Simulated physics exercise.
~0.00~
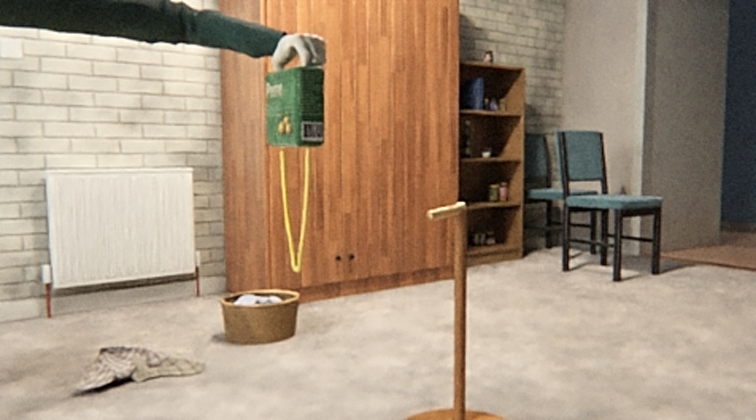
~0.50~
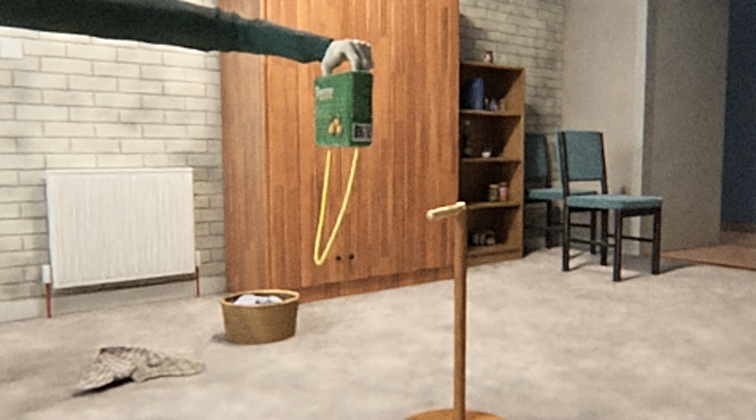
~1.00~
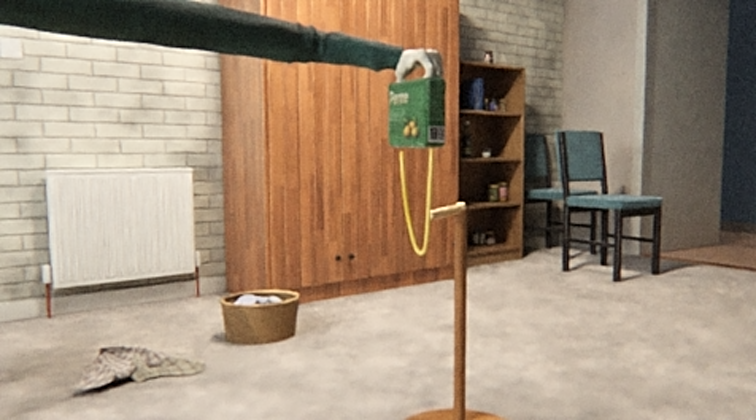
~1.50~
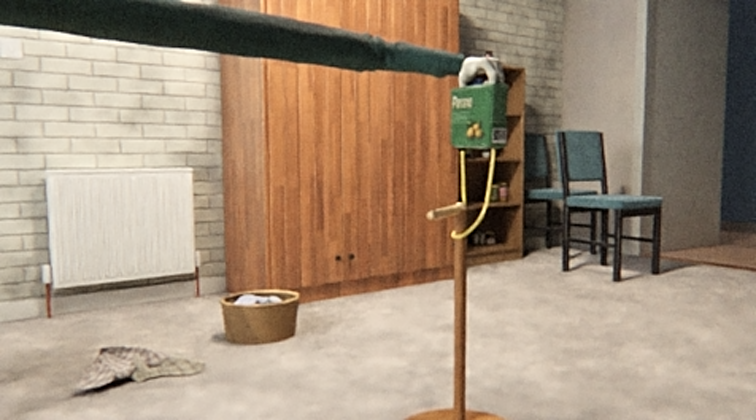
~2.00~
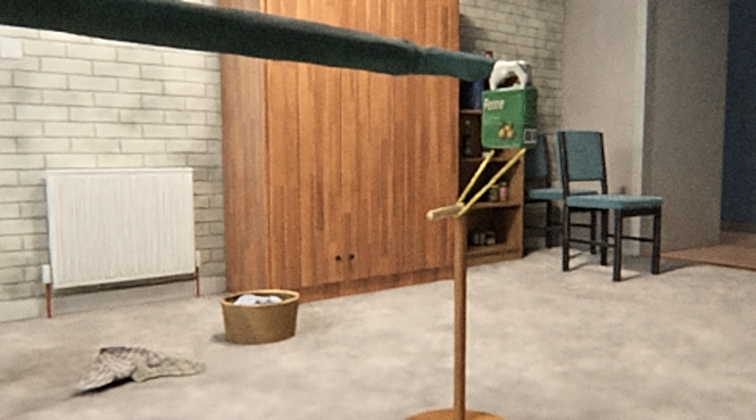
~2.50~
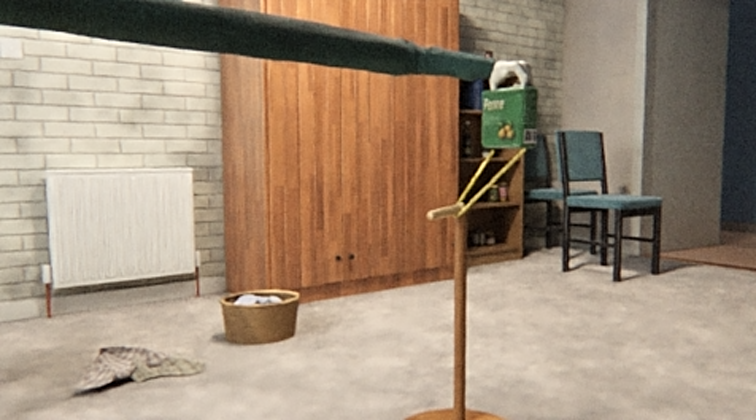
In the video, a gloved hand on a long dark-sleeved arm carries a green pouch with a dangling yellow loop rightward above a wooden post. The loop catches on the post's sideways hook and pulls tight, and the hand and pouch stop just past the post.
